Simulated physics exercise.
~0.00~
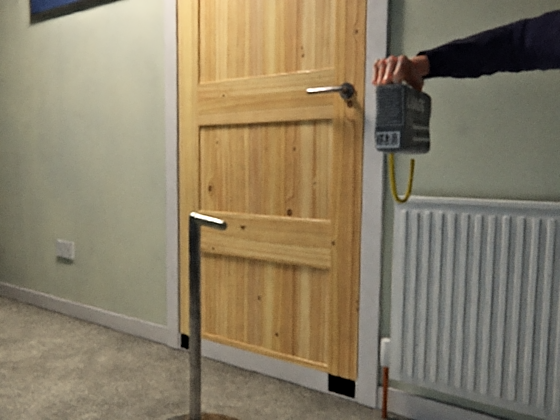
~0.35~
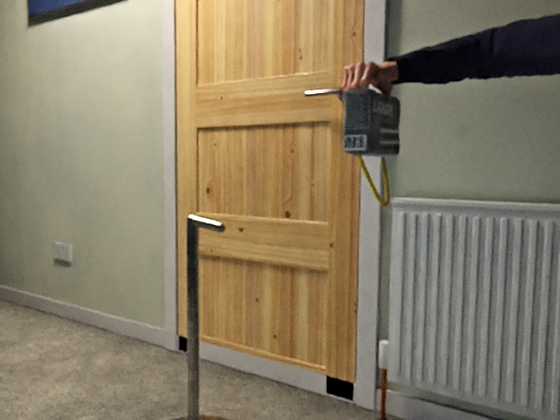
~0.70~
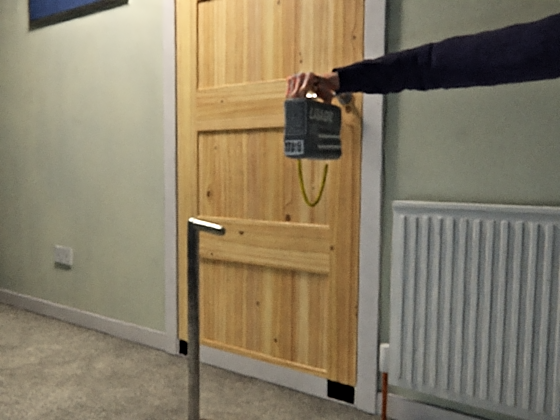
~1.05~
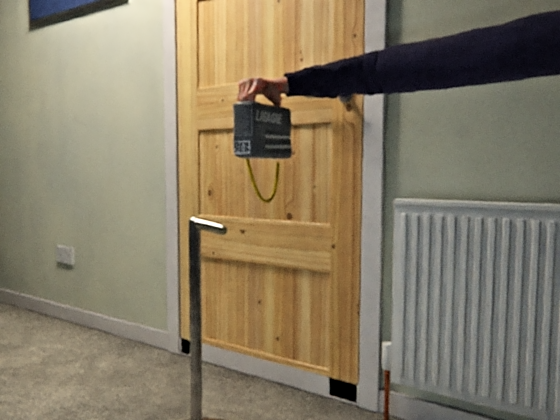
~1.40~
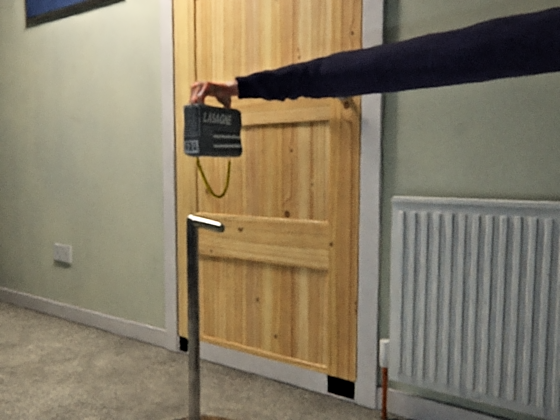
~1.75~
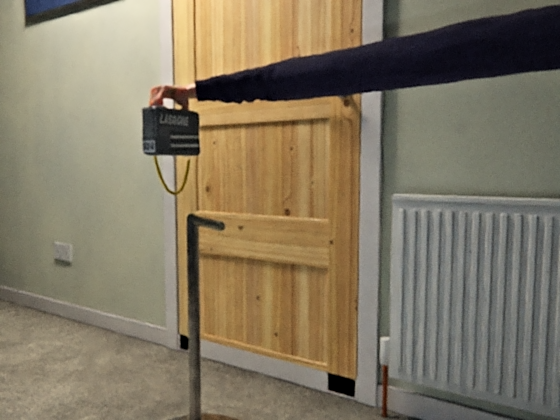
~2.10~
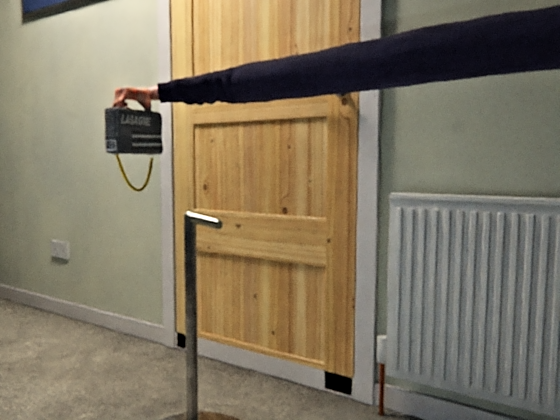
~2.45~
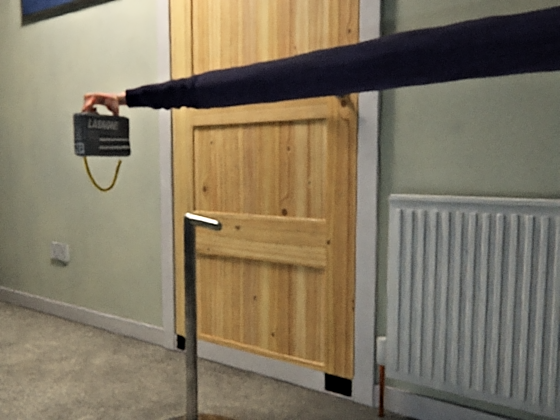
A grey pouch with a hanging yellow loop, held by a hand, moves left past a post freely.
